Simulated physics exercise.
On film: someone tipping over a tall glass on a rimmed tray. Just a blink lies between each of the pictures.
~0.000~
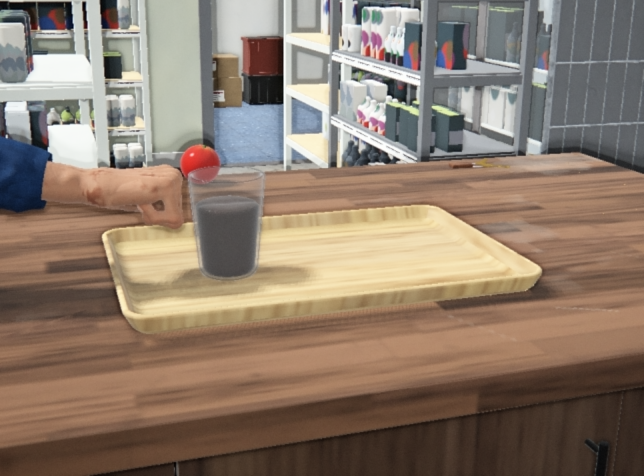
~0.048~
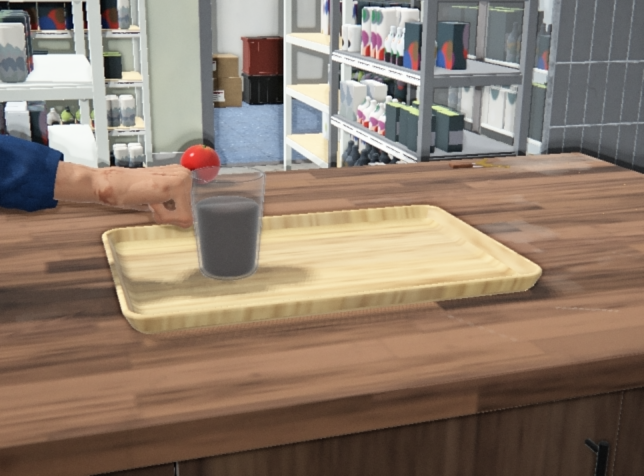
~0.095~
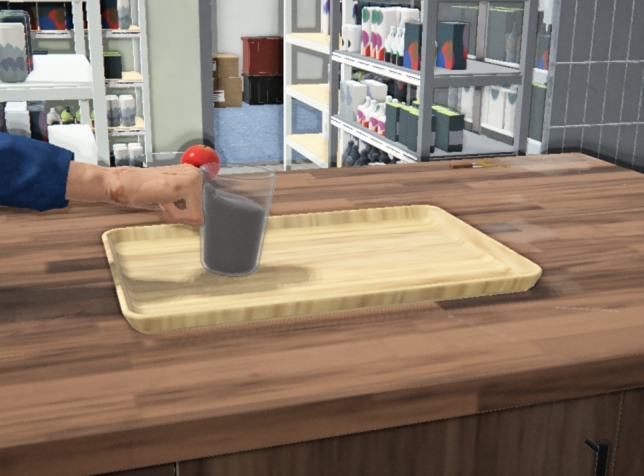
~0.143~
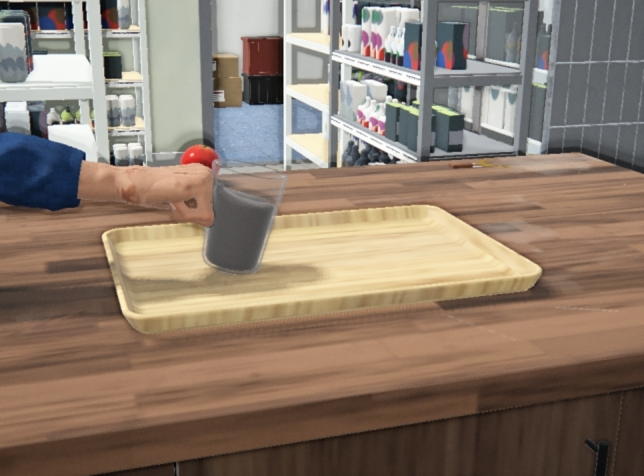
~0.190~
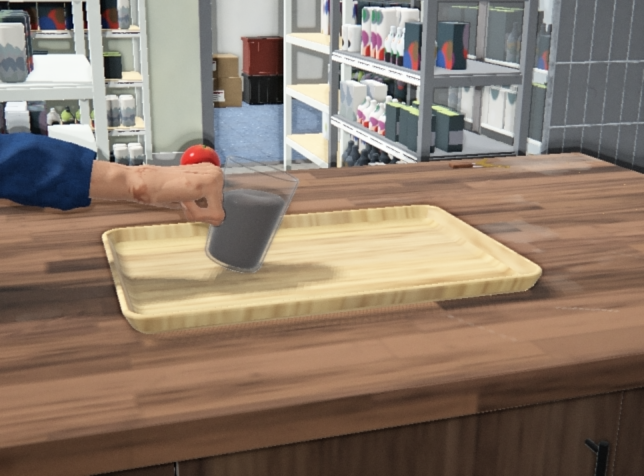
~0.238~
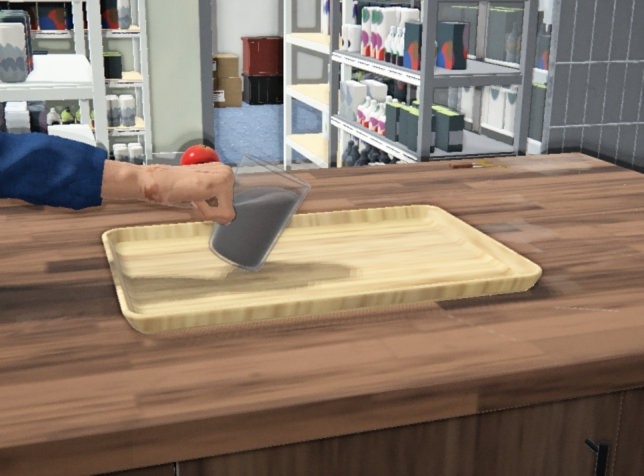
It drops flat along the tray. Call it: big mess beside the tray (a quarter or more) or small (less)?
Big.
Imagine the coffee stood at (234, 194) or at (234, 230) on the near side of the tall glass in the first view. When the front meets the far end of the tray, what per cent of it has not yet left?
Well, it keeps something like 50 per cent in the first case and 45 per cent in the second.
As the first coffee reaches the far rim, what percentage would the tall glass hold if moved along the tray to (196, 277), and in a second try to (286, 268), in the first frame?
You'd get 40 % from the first place and 65 % from the second.
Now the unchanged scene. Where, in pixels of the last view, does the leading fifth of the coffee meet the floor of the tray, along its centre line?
Roughly at (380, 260).
A moment on, the tall glass is falling and 100 per cent is in the glass, 0 on the tray and 0 above or beyond its rim.
Next, the tall glass lies on its side and 70 per cent is in the glass, 26 on the tray and 5 above or beyond its rim.
Then the tall glass lies on its side and 36 per cent is in the glass, 54 on the tray and 10 above or beyond its rim.
Later the tall glass lies on its side and 18 per cent is in the glass, 43 on the tray and 39 above or beyond its rim.
At rest 61 per cent is held by tray and glass, 39 is off the tray.
